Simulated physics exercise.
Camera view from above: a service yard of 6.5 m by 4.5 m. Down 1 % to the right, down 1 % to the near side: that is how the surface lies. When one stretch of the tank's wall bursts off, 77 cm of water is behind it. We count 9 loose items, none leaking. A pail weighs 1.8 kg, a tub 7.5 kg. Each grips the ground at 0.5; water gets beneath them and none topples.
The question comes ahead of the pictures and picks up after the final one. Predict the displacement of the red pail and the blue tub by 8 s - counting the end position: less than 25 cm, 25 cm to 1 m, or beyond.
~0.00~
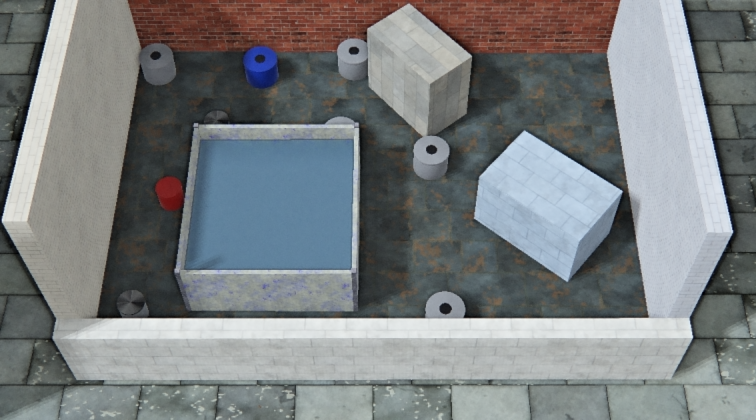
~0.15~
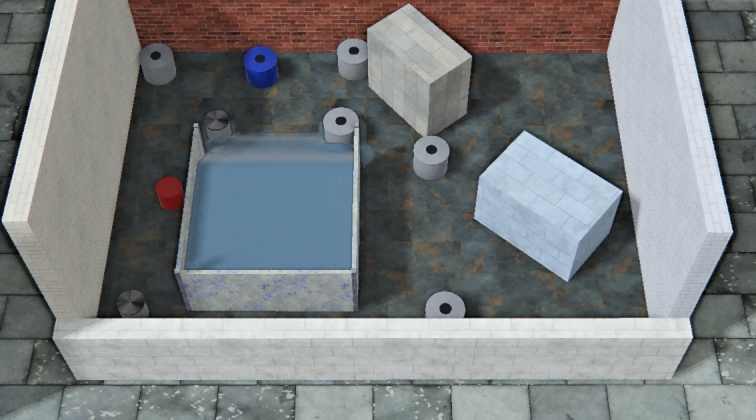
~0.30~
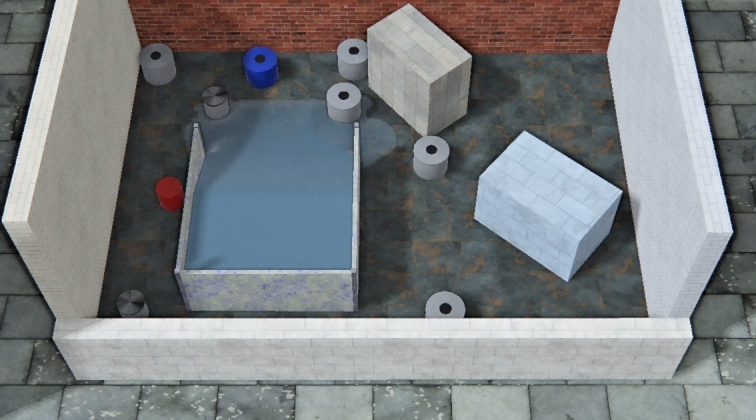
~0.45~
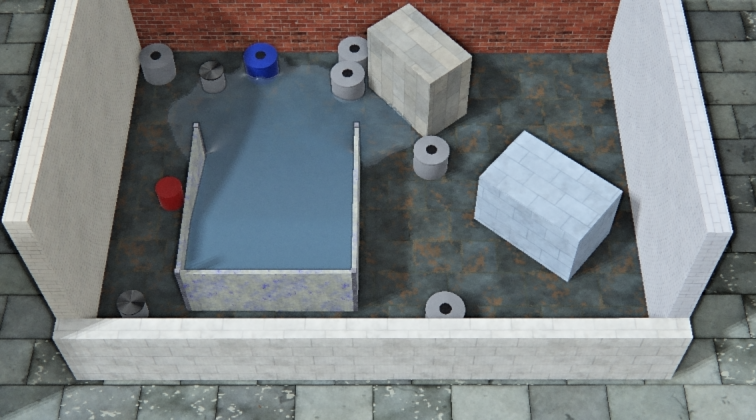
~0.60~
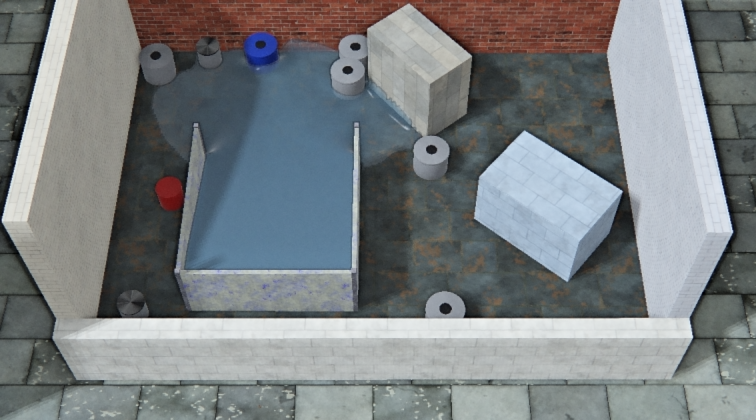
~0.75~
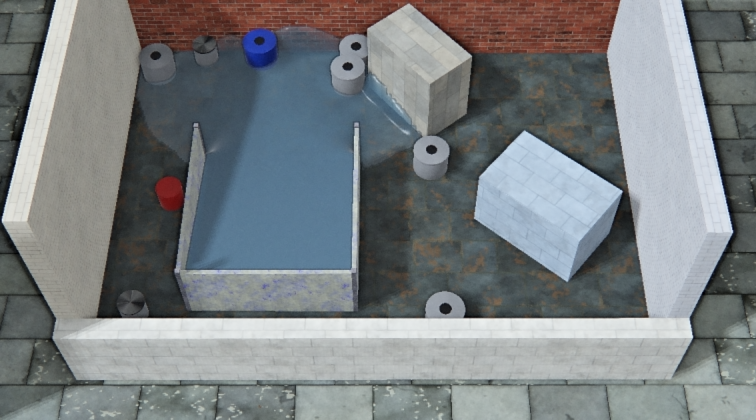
My prediction: The red pail is likely to be swept off; the blue tub is likely to be swept off.
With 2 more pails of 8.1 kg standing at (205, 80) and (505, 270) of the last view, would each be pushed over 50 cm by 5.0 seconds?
Lab note - ordered: Above threshold / below threshold.
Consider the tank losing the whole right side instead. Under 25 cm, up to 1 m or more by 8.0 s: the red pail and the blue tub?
Outcome - red pail: Modest displacement, blue tub: Long-distance displacement.
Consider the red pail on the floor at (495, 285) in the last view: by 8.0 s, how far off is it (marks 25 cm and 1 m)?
Short answer: It drifts a great distance.
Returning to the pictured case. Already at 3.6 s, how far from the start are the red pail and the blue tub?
Shifts: Around 200 and 350 cm.
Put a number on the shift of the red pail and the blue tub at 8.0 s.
Roughly 300 cm and 400 cm.
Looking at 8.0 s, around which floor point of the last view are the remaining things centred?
Centred roughly on (385, 265).
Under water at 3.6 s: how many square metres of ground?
Wet: Near 25 m2.
After 1.6 s the red pail is near (168, 187), 0.0 m from its start, aground; the blue tub is near (216, 47), 0.5 m from its start, afloat; 5 afloat.
After 3.6 s the red pail is near (209, 305), 1.8 m from its start, afloat; the blue tub is near (135, 270), 3.5 m from its start, afloat; 8 afloat.
After 5.6 s the red pail is near (448, 262), 3.6 m from its start, afloat; the blue tub is near (114, 284), 3.8 m from its start, afloat; 9 afloat.
After 8.0 s the red pail is near (390, 267), 3.0 m from its start, afloat; the blue tub is near (147, 293), 3.8 m from its start, afloat; 9 afloat.
